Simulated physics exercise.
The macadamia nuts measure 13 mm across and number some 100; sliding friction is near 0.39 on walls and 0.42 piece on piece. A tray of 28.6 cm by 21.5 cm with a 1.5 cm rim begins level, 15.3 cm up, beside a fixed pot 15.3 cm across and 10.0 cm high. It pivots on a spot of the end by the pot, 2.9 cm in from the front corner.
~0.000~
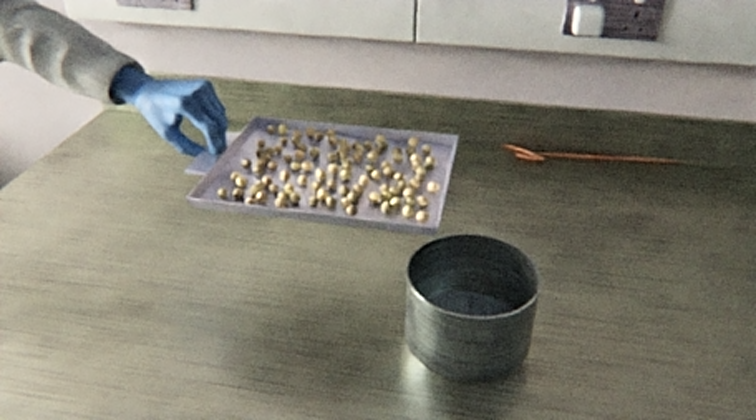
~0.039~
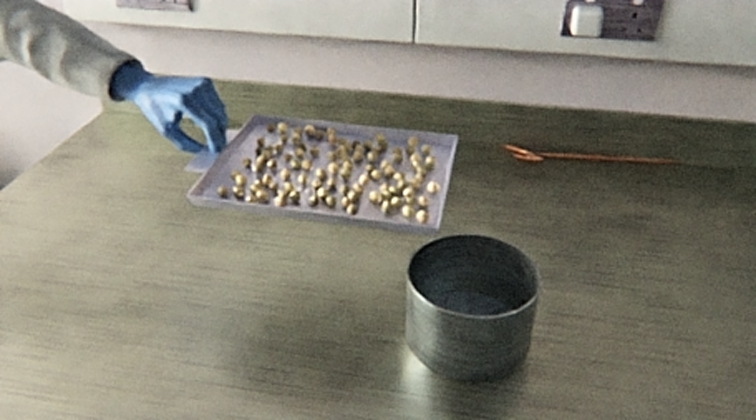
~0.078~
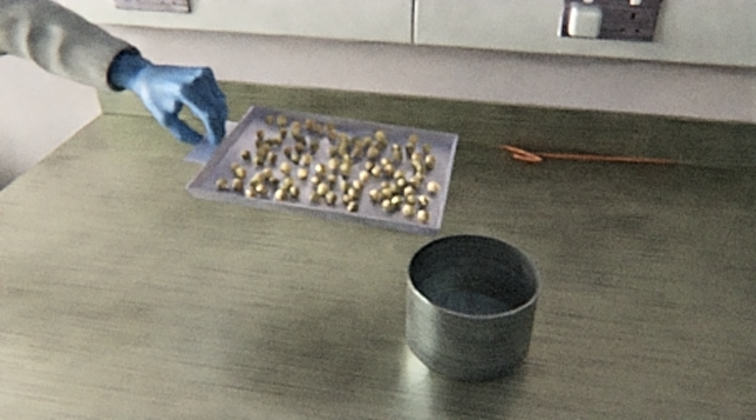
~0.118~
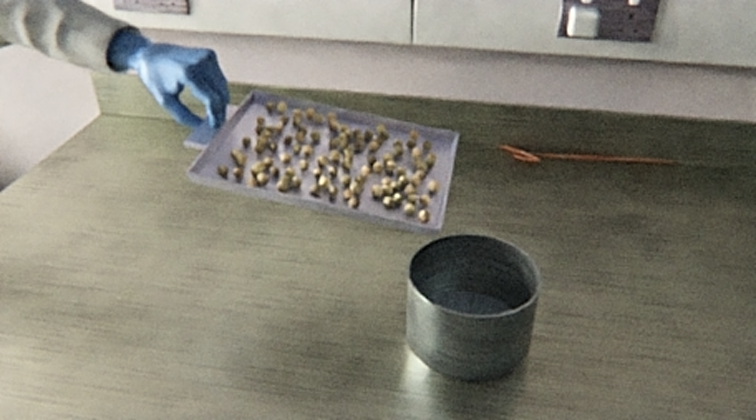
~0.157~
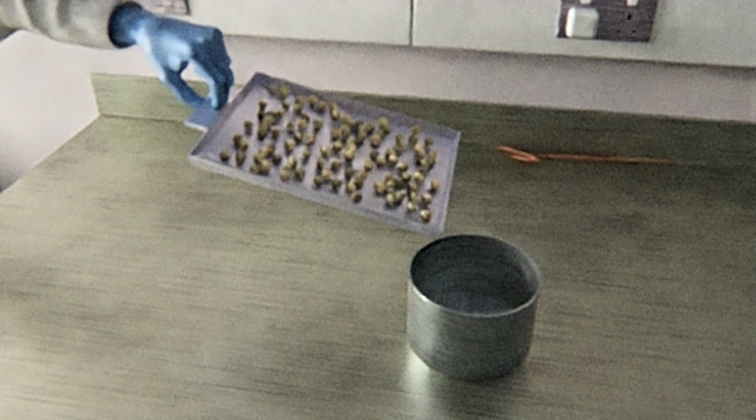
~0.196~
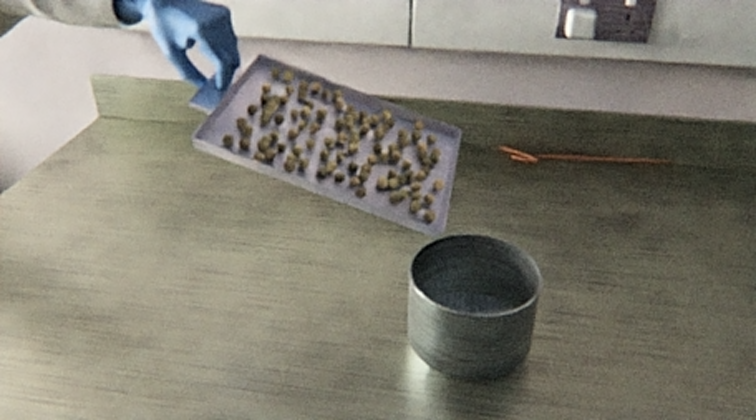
Gloved hand raising the left end of a tray of macadamia nuts, tilting it down to the right beside a metal pot.
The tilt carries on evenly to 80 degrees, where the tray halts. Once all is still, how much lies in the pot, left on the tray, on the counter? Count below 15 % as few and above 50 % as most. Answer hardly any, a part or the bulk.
Pot the bulk, tray hardly any, counter a part.
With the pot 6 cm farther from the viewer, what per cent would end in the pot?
It would be near 70 per cent.
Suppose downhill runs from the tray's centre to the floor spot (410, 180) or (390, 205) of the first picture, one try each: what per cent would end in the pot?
About 30 and 85 per cent.
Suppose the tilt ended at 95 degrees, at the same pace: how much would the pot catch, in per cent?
In that case some 75 per cent.
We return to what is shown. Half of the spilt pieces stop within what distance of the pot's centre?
Some 20 cm.
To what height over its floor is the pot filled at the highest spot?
Roughly 2.5 cm.
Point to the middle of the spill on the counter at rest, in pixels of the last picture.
At about (572, 290).
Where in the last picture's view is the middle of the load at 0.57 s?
Around (453, 175).
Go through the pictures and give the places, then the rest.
The first picture shows tray tilt 0 degrees, front corners at (192, 196) and (434, 225); middle of the pieces at (334, 169); pot at (474, 272).
The second picture shows tray tilt 1 degrees, front corners at (192, 194) and (435, 225); middle of the pieces at (334, 168).
The third picture shows tray tilt 4 degrees, front corners at (191, 186) and (436, 225), lowest corner right front; middle of the pieces at (334, 163).
The fourth picture shows tray tilt 8 degrees, front corners at (191, 171) and (437, 226), lowest corner right front; middle of the pieces at (336, 155).
The fifth picture shows tray tilt 14 degrees, front corners at (193, 154) and (439, 227), lowest corner right front; middle of the pieces at (338, 146).
The sixth picture shows tray tilt 19 degrees, front corners at (197, 137) and (440, 228), lowest corner right front; middle of the pieces at (342, 138); pot at (475, 271). The tray's pace is about 140 degrees a second.
Then, at 0.42 s, tilt 50 degrees; the tray holds 100 %, the pot 0 %.
After 0.57 s, tilt 71 degrees; the tray holds 100 %, the pot 0 %.
Then, at 0.84 s, tilt 80 degrees; the tray holds 15 %, the pot 55 %.
In the end, at 2.1 s, pot 75 %, tray 0 %, counter 25 %.
